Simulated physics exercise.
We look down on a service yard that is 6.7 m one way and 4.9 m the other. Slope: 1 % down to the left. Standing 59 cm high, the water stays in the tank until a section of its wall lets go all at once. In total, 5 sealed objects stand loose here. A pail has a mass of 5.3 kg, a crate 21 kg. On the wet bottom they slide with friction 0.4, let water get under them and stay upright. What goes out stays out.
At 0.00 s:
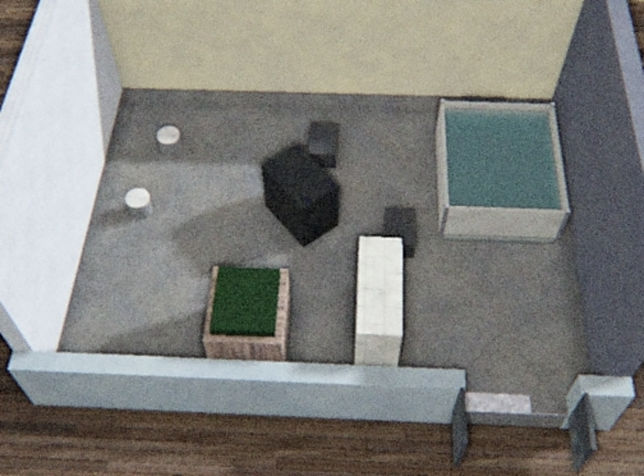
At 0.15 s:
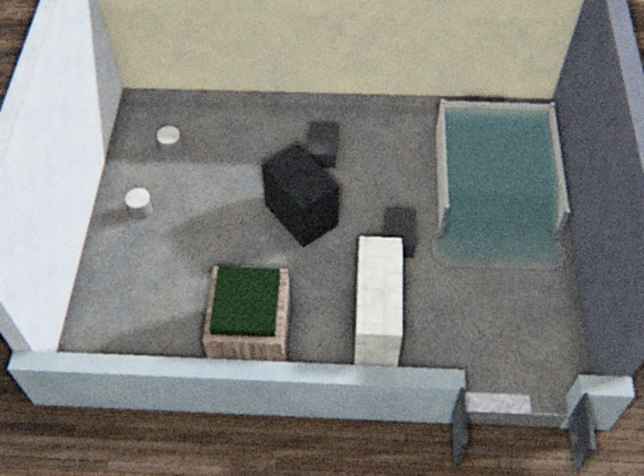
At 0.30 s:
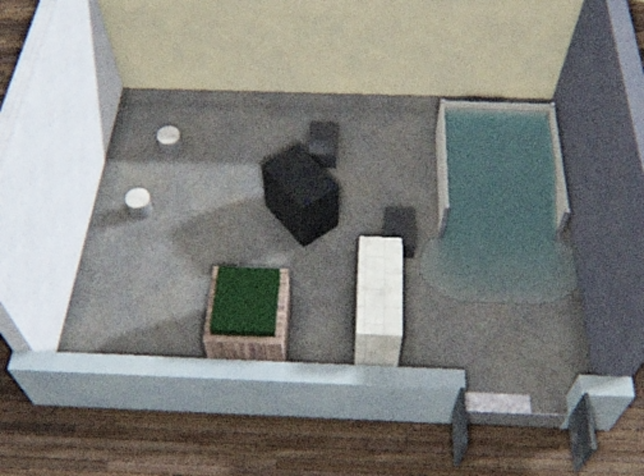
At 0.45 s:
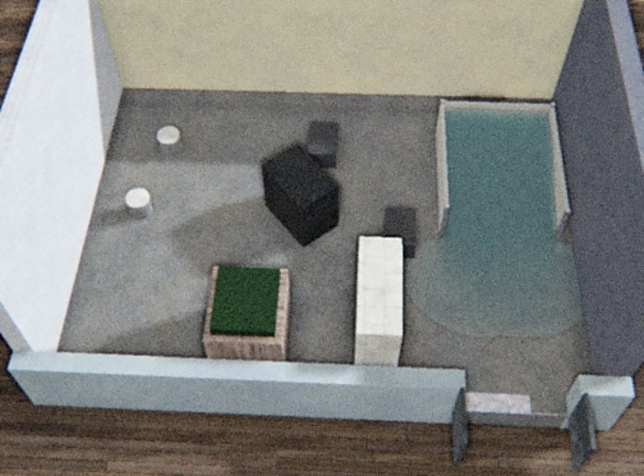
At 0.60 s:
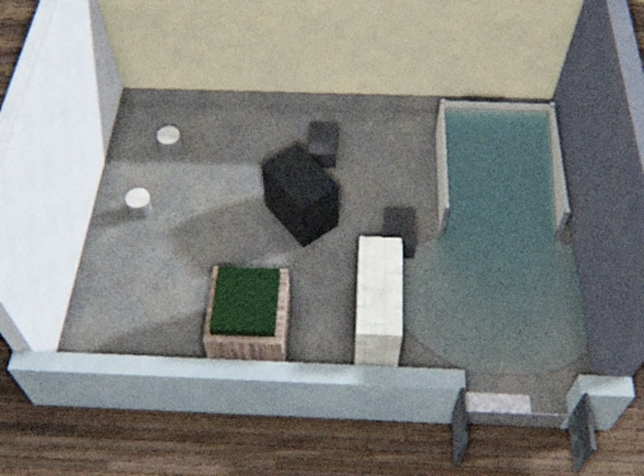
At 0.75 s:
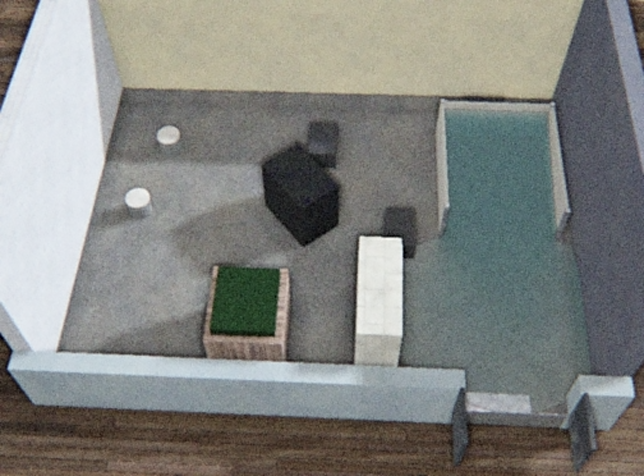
The video shows a walled yard from above, where the front of a tank at the upper right opens and blue-green water spreads forward over the grey floor beside a white block, while the other objects stay still.
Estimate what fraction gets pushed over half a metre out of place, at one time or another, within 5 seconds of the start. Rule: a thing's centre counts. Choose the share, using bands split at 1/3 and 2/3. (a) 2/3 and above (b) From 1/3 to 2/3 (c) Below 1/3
c, below 1/3.
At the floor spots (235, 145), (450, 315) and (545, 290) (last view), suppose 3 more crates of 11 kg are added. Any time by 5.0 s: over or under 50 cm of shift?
Result, one by one: Not exceeded, exceeded and exceeded.
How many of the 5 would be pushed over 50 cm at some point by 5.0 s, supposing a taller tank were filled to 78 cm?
Then the count would be 0.
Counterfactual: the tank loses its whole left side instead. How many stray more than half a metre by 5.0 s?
Then it comes to 4 of them.
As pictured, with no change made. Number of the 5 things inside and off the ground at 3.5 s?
Total: 0.
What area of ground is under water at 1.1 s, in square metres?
Somewhere about 8.5 m2, give or take.
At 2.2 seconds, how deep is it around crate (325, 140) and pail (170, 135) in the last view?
Close to 0 and 0 centimetres.
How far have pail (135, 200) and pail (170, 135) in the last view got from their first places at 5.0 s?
In turn: 0 cm, 0 cm.
After 1.1 s 0 of 5 are over 50 cm from their spots; 0 afloat.
After 2.2 s 0 of 5 are over 50 cm from their spots; 0 afloat.
After 3.5 s 0 of 5 are over 50 cm from their spots; 0 afloat.
After 5.0 s 0 of 5 are over 50 cm from their spots, and 0 have been at some point; 0 afloat.
